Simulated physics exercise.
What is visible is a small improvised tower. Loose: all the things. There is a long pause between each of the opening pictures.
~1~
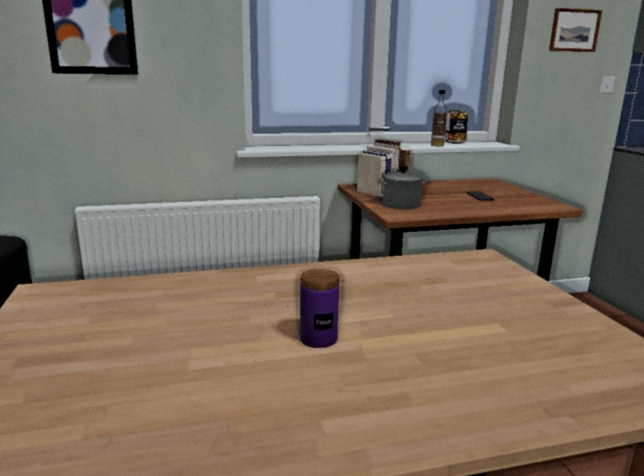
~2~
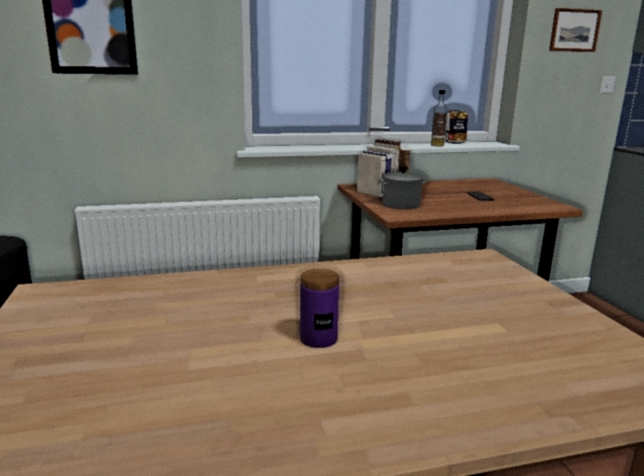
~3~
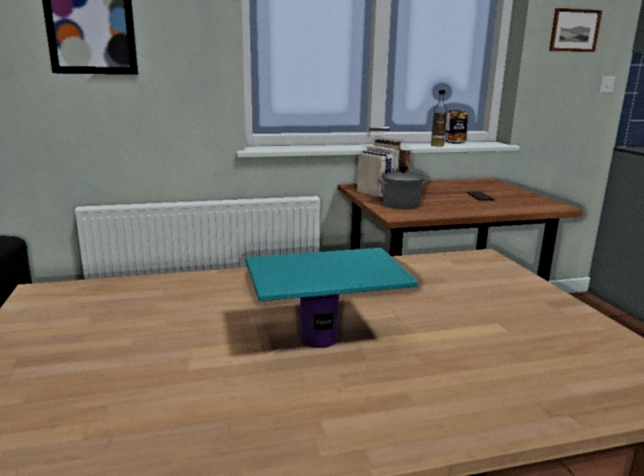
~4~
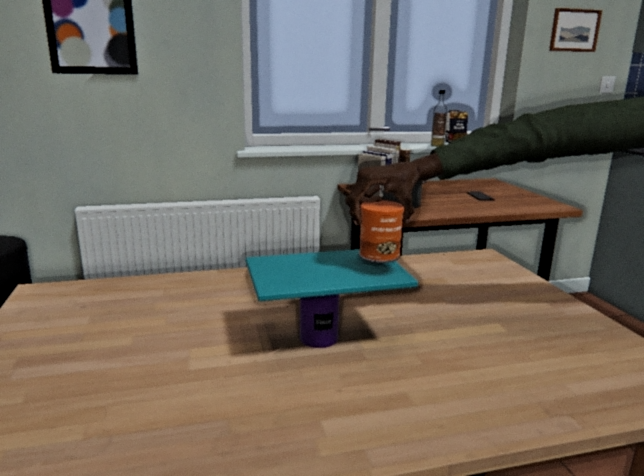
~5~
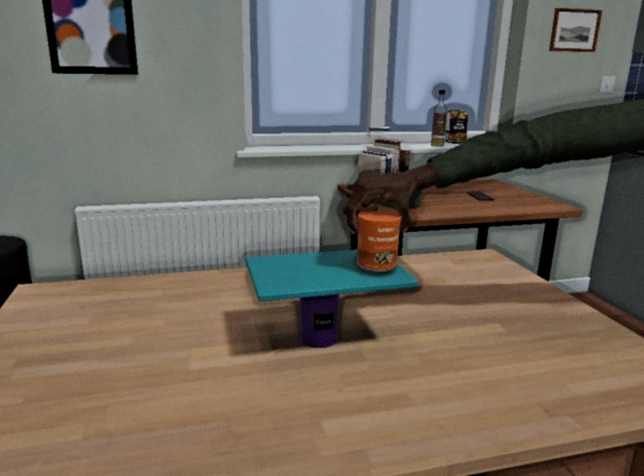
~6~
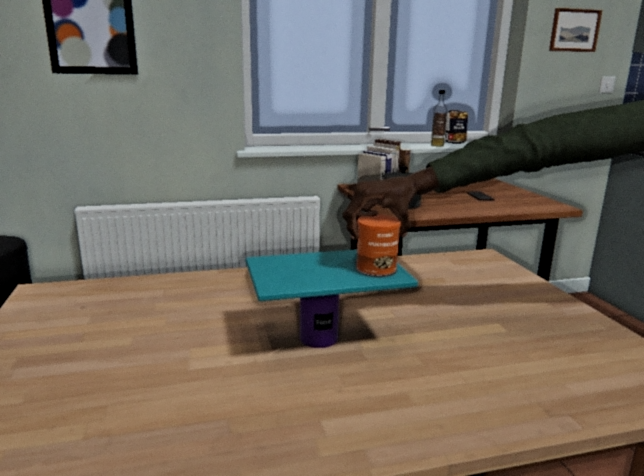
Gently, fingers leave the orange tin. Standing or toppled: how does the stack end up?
The stack ends up toppled.
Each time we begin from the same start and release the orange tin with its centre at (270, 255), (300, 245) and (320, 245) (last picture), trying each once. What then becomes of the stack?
It goes over first, remains upright second and remains upright third.
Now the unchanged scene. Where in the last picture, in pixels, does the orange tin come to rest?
Around (407, 321).
Then, 0.40 s after the last picture, orange tin now fallen; turquoise lid tipped 67° from how it was.
Then, 0.80 s after the last picture, turquoise lid upside down.
At rest, fallen, turquoise lid and orange tin; purple jar in place. Seen from the same camera at the end, orange tin near (407, 321). The stack gives way.
